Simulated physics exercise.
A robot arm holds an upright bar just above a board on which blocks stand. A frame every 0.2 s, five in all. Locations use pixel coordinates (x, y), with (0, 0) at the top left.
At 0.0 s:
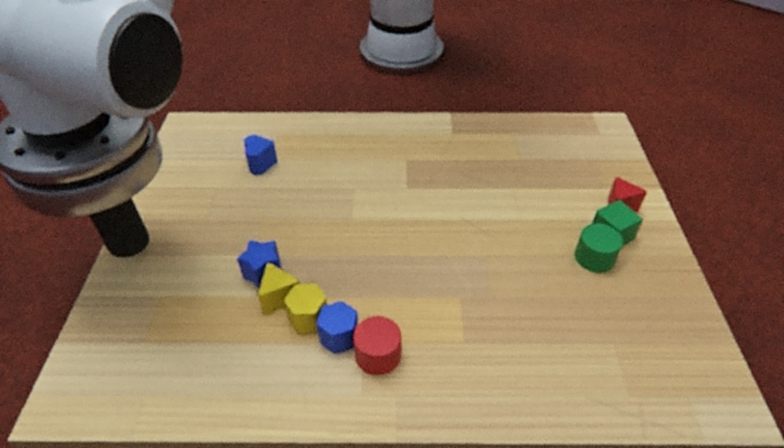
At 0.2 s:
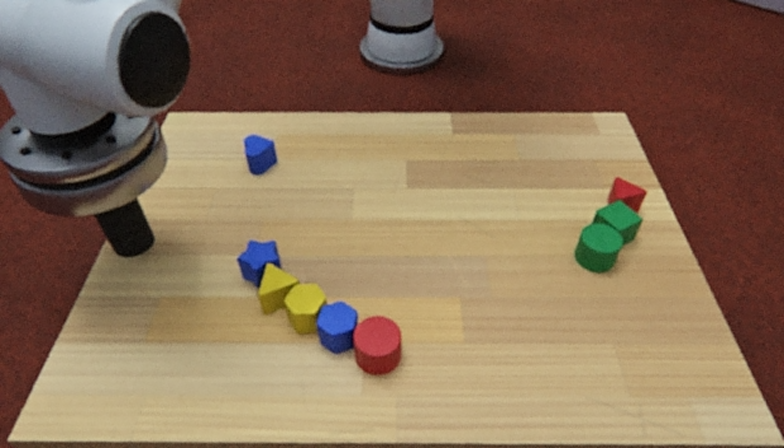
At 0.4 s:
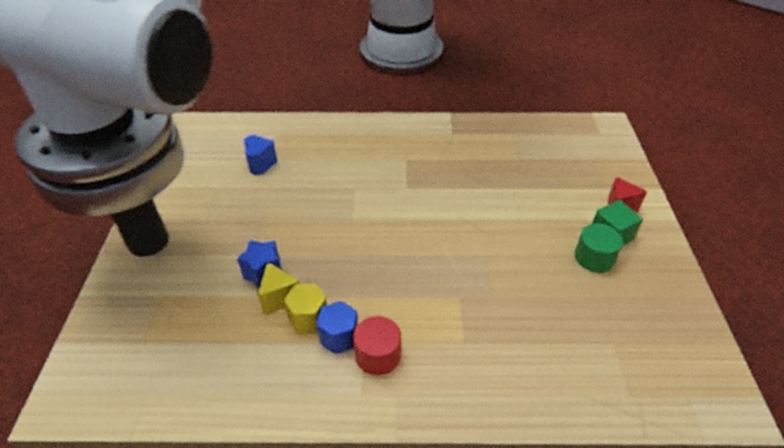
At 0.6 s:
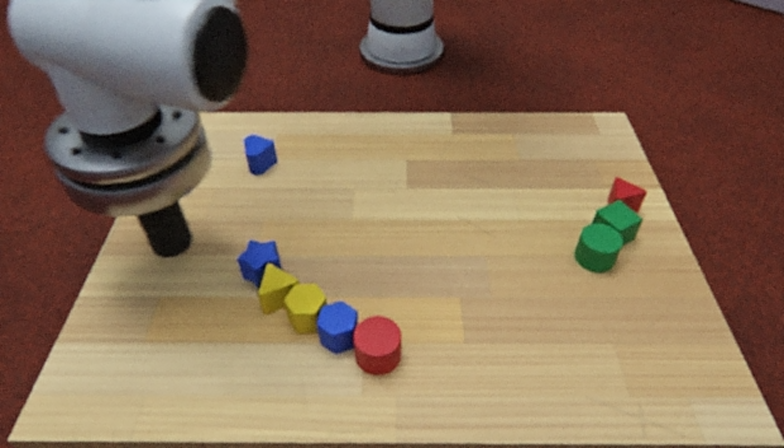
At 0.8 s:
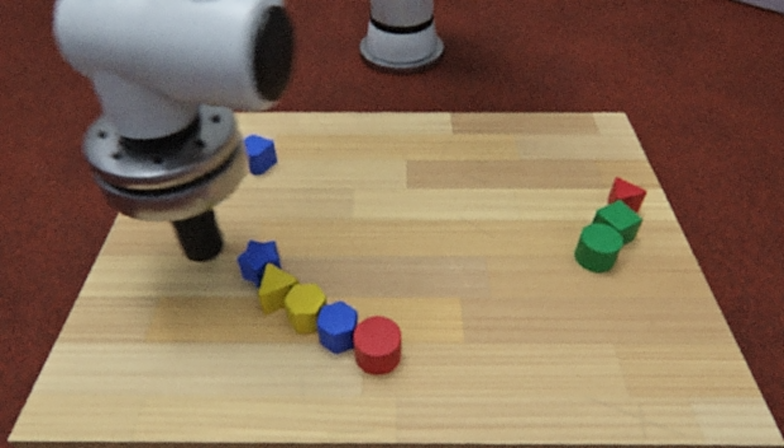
In the video, a robot arm holding a dark upright bar moves slowly to the right over the left side of a wooden board, nearing a blue star-shaped block in a diagonal row, while all the coloured blocks stay still.
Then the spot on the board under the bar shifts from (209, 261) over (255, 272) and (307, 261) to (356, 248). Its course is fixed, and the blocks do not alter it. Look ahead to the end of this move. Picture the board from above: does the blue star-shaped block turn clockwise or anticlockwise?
In a top view, it turns counterclockwise.
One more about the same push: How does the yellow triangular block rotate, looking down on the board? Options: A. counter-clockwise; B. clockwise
Answer: B.
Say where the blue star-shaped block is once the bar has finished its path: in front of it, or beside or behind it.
Held in front.
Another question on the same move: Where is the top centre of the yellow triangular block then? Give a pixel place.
It sits at (305, 269).
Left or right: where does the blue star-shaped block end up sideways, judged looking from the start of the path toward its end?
Shifts left.
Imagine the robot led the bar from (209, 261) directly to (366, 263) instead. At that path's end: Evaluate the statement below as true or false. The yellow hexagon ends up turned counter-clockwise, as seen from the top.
False
What follows on the original path. One third of the way, bar at (251, 259); blue star-shaped block at (286, 248), turned 30° anticlockwise; yellow triangular block at (299, 272), turned 40° clockwise; yellow hexagon at (306, 301).
Two thirds of the way, bar at (305, 247); blue star-shaped block at (339, 233), turned 35° anticlockwise; yellow triangular block at (305, 269), turned 60° clockwise; yellow hexagon at (306, 301).
At the end, bar at (355, 234); blue star-shaped block at (389, 222), turned 35° anticlockwise; yellow triangular block at (305, 269), turned 60° clockwise; yellow hexagon at (306, 301); blue hexagon still.
